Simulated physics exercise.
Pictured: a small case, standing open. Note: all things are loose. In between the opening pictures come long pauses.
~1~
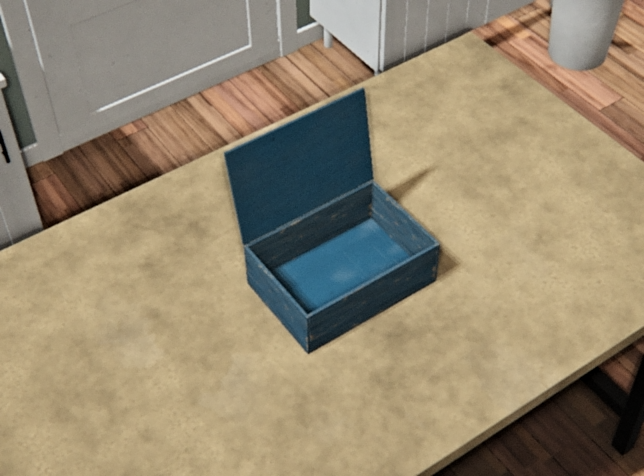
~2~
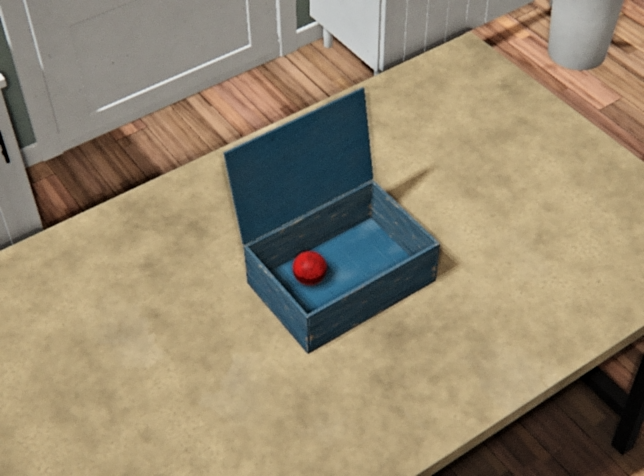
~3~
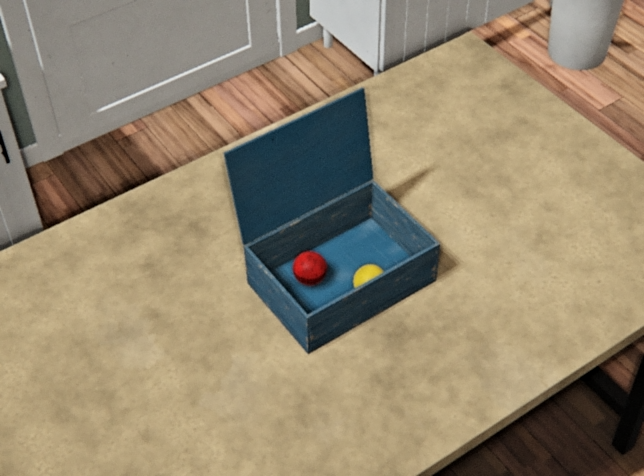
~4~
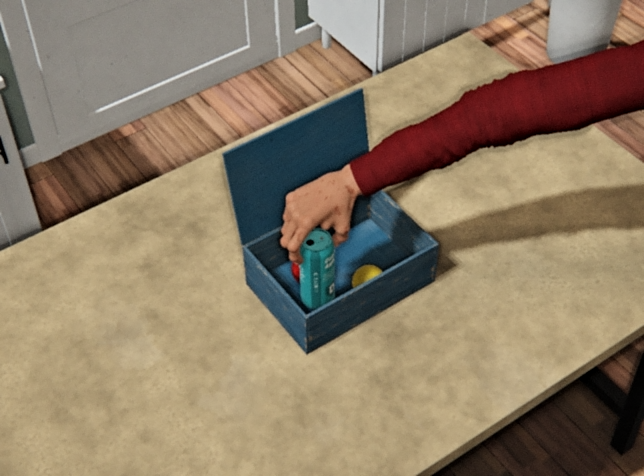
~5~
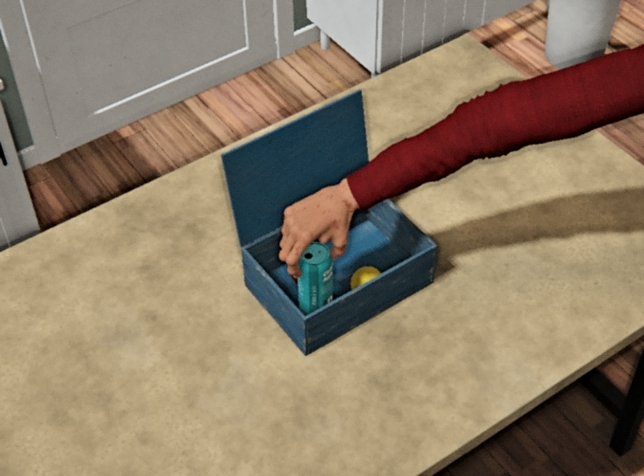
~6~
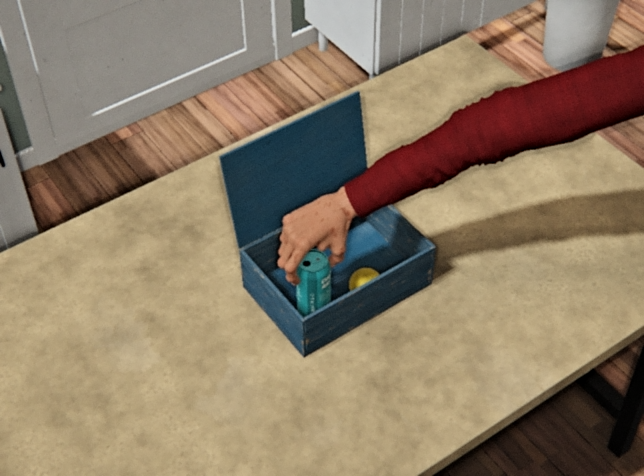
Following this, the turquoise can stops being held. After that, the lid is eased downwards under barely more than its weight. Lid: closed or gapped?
Gapped.
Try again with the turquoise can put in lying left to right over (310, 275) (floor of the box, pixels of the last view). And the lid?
Result: Lid shut.
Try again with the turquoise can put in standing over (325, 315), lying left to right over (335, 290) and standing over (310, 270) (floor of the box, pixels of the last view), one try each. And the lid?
Try 1: Lid stays raised; try 2: Lid goes down; try 3: Lid goes down.
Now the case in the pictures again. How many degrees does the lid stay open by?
Around 30 degrees.
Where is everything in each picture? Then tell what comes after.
In the first frame, the last thing is not in view yet.
In the second frame, the last thing is not in view yet; red ball (310, 268).
In the third frame, the last thing is not in view yet; red ball (310, 269).
The fourth frame shows coming down; turquoise can (317, 271).
The fifth frame shows coming down; turquoise can (315, 283).
The sixth frame shows put in, still held; turquoise can (314, 291).
Then, 1.20 s after the last picture, lid starting down.
Then, 1.70 s after the last picture, lid 46° above the rim.
Then, 2.10 s after the last picture, lid 29° above the rim.
Then, 4.20 s after the last picture, turquoise can resting near (314, 291).
At rest, lid 29° above the rim; all 3 in place. Seen from the same camera at the end, turquoise can near (314, 291).
